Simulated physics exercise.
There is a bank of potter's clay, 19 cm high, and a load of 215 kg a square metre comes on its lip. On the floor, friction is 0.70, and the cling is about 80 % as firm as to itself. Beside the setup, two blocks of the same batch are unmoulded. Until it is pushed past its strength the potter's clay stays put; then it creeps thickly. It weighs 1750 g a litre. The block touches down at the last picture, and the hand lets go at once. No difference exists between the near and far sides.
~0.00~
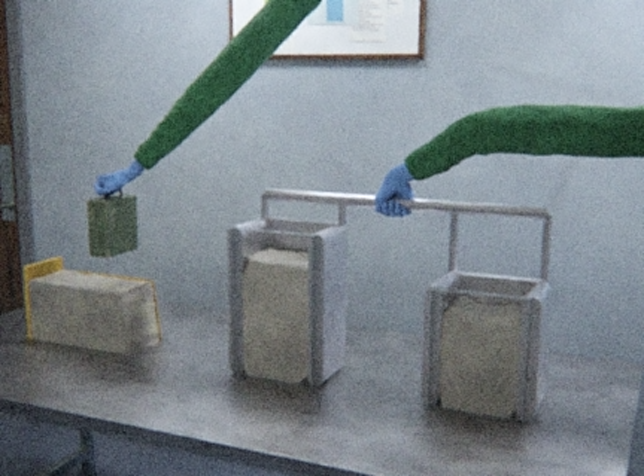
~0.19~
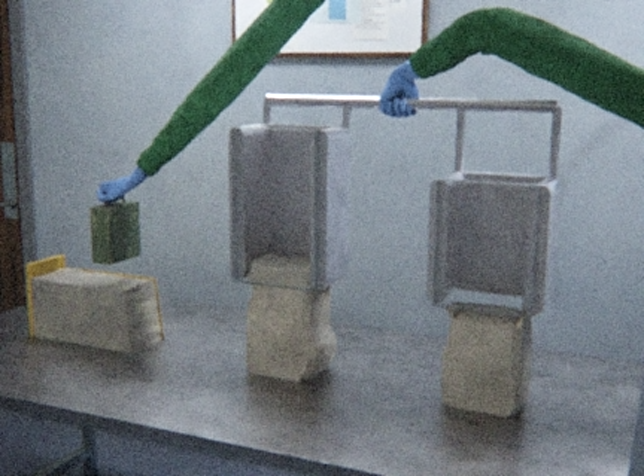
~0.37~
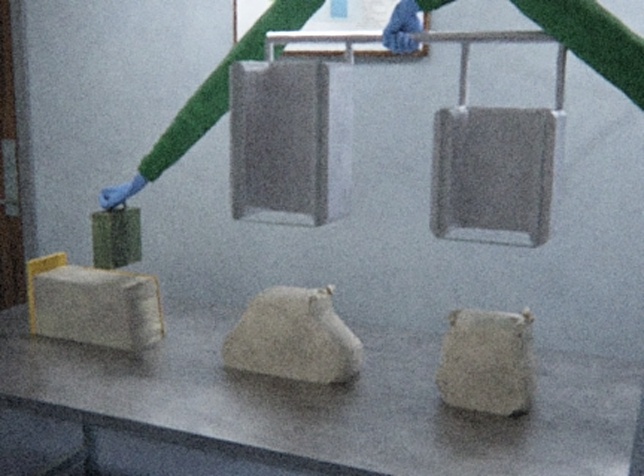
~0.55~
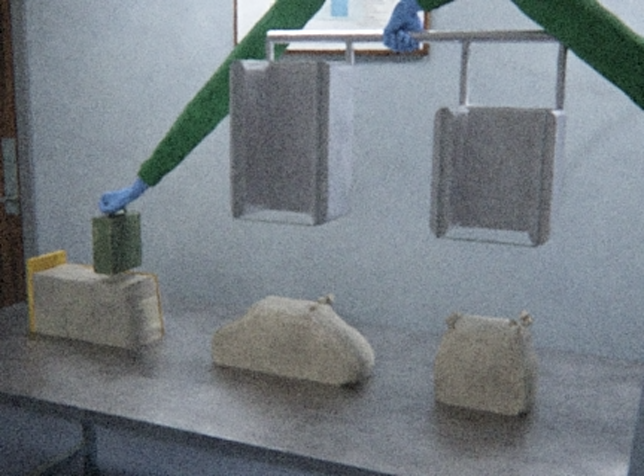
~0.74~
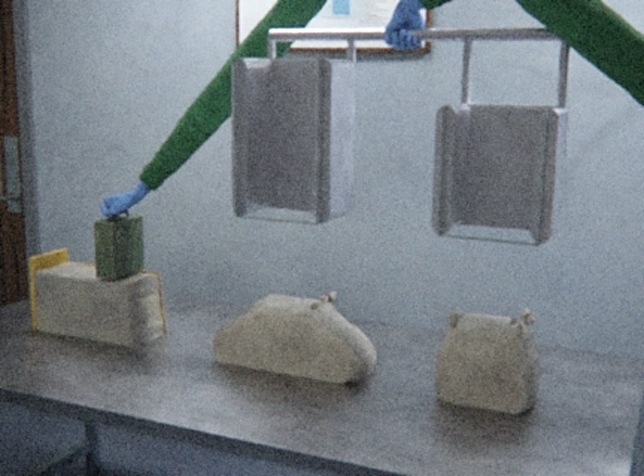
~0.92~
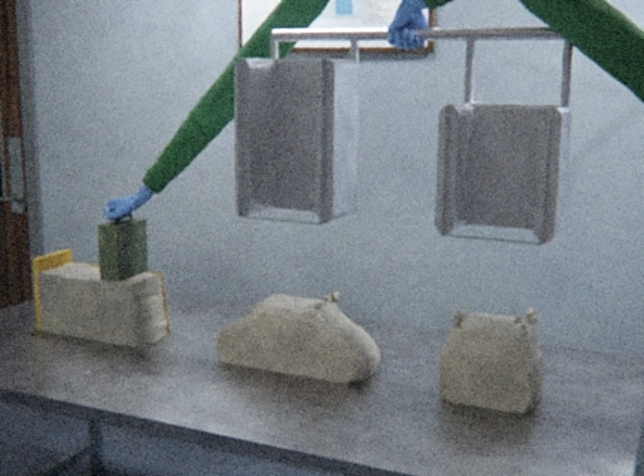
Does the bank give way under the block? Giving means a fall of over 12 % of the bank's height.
Yes.
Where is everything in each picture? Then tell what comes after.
In the first picture, top of the potter's clay at (44, 283); blocks stand 35 cm, 25 cm (left to right).
In the second picture, top of the potter's clay at (46, 281); blocks stand 32 cm, 25 cm (left to right).
In the third picture, top of the potter's clay at (47, 278); blocks stand 23 cm, 22 cm (left to right).
In the fourth picture, top of the potter's clay at (47, 276); blocks stand 19 cm, 21 cm (left to right).
In the fifth picture, top of the potter's clay at (49, 274); blocks stand 19 cm, 21 cm (left to right).
In the sixth picture, top of the potter's clay at (53, 275); blocks stand 19 cm, 21 cm (left to right).
After 1.06 s, the block is down by 9 % of the bank's height and leans 2 degrees.
After 1.23 s, the block is down by 33 % of the bank's height and leans 14 degrees.
After 1.40 s, the block is down by 54 % of the bank's height and leans 33 degrees.
After 1.57 s, the block is down by 56 % of the bank's height and leans 34 degrees.
After 1.80 s, at the end, the block is down by 56 % of the bank's height and leans 34 degrees.
